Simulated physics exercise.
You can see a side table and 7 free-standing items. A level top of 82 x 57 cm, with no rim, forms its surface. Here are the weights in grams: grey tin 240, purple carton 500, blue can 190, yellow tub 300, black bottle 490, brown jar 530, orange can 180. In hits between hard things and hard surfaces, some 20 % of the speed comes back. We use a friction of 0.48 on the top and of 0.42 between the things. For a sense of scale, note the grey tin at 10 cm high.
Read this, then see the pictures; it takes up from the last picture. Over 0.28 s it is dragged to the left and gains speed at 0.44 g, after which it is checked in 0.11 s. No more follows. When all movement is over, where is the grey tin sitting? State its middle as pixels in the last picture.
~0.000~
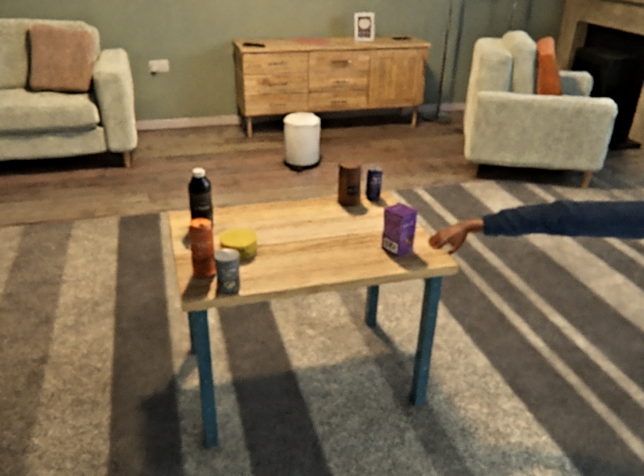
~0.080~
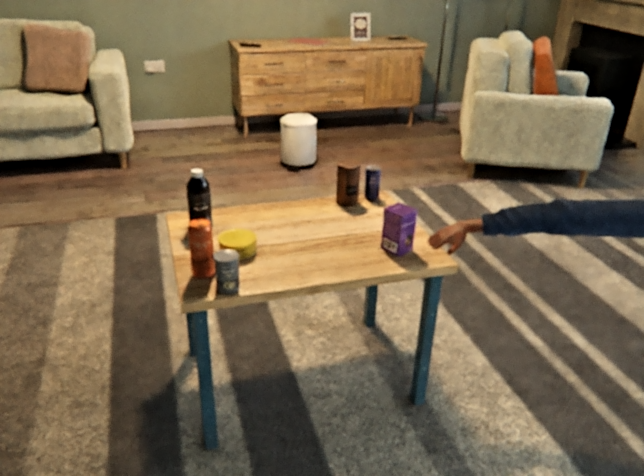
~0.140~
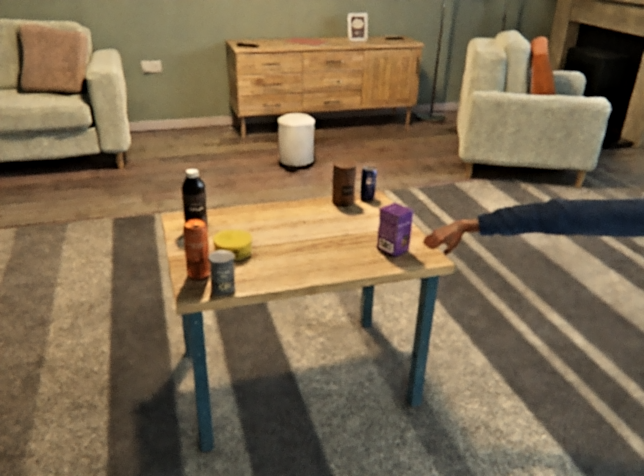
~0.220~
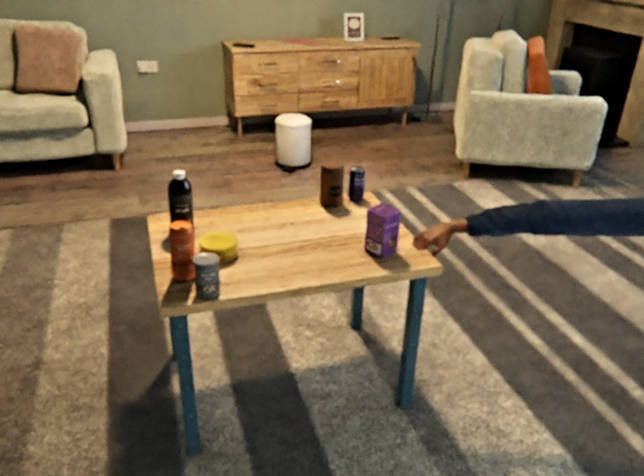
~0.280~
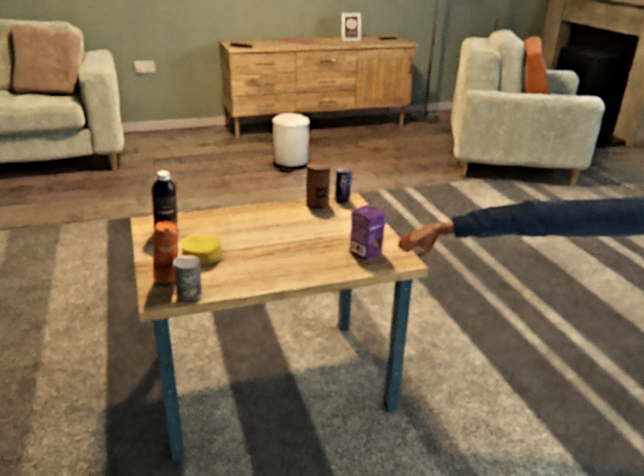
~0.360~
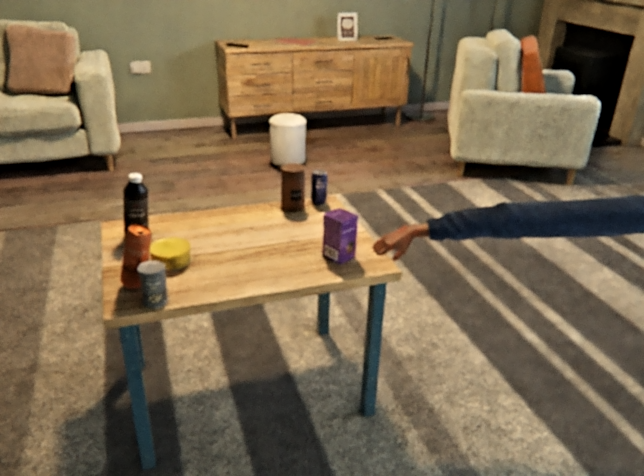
I would say it sits at (99, 292).
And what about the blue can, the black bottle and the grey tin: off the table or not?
When everything stops, the blue can is out of bounds, the black bottle is out of bounds, and the grey tin is still in bounds.
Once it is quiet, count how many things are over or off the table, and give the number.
That comes to 3.
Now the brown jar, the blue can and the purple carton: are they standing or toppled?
Outcome noted - the brown jar survives without falling, the blue can ends up fallen, the purple carton survives without falling.
After 0.56 s, table 24 cm from its start; black bottle and orange can now off the table; grey tin moved 8 cm near (101, 292); blue can 20° off upright.
After 0.96 s, table 24 cm from its start; grey tin moved 9 cm near (99, 292); blue can 30° off upright; purple carton moved 9 cm.
In the end (2.2 s), off the table, blue can, black bottle and orange can; not toppled but over 5 cm from the start, grey tin, purple carton, yellow tub and brown jar. At the end, from the last picture's camera, grey tin near (99, 292).
